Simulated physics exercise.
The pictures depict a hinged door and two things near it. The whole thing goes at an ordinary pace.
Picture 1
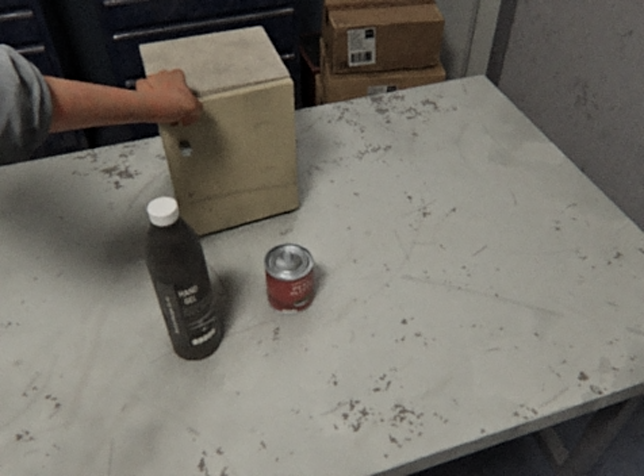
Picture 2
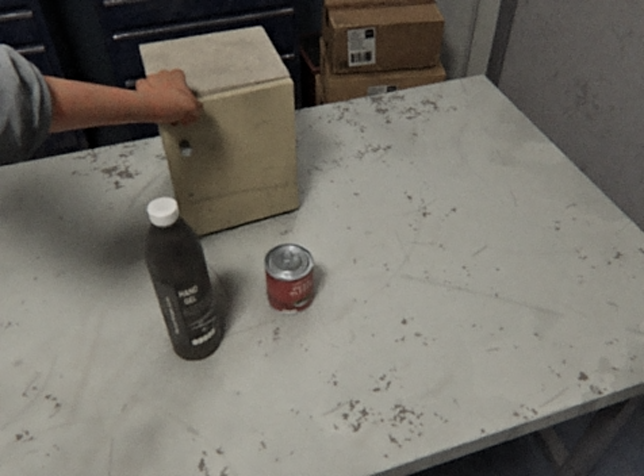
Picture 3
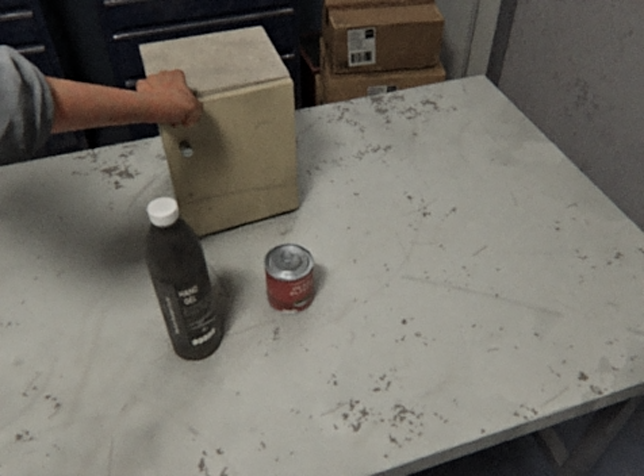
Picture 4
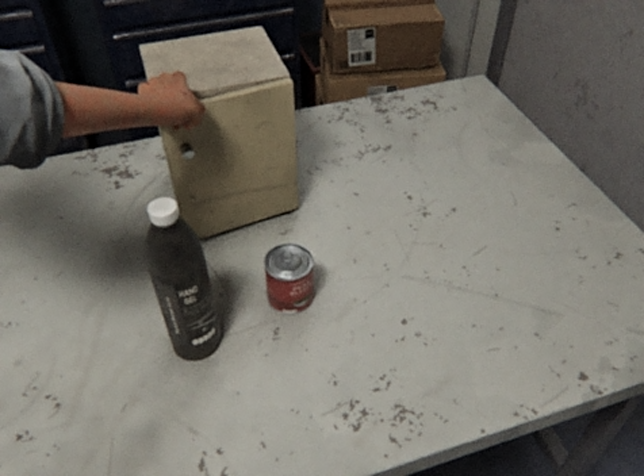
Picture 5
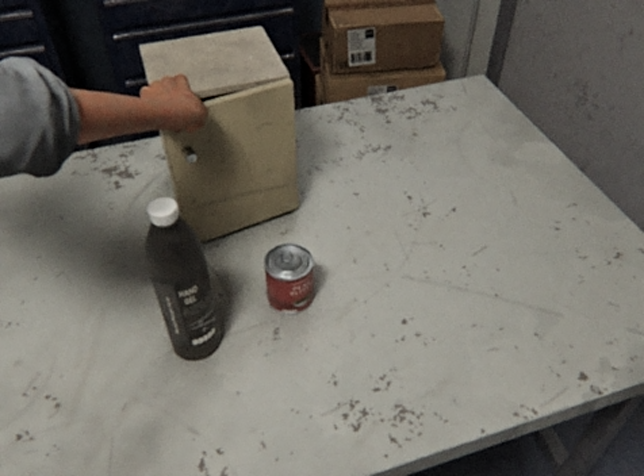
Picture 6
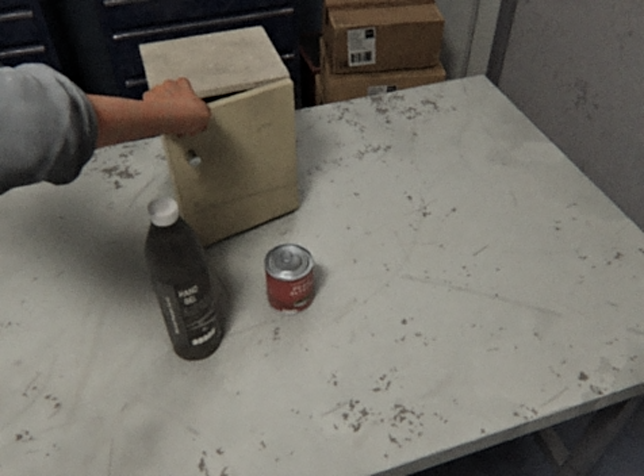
The footage shows a hand gripping the top edge of a small beige cabinet's door, with a black bottle and a red can standing in front; after staying nearly still, the hand slowly pulls the door slightly open.
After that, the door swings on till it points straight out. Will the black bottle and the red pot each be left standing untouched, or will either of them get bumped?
Result: The black bottle is left alone; the red pot gets bumped.
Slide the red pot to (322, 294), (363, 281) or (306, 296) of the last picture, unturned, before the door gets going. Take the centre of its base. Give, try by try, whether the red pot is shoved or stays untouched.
Result per try: It takes a hit, avoids any contact, takes a hit.
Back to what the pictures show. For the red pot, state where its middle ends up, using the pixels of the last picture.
(362, 279).
Then, 1.40 s later than the last frame, door 69° open; black bottle at rest near (182, 282); red pot shifted a little near (313, 282).
When it is over, the black bottle stays untouched, near (182, 282); the red pot gets shoved, near (362, 279).
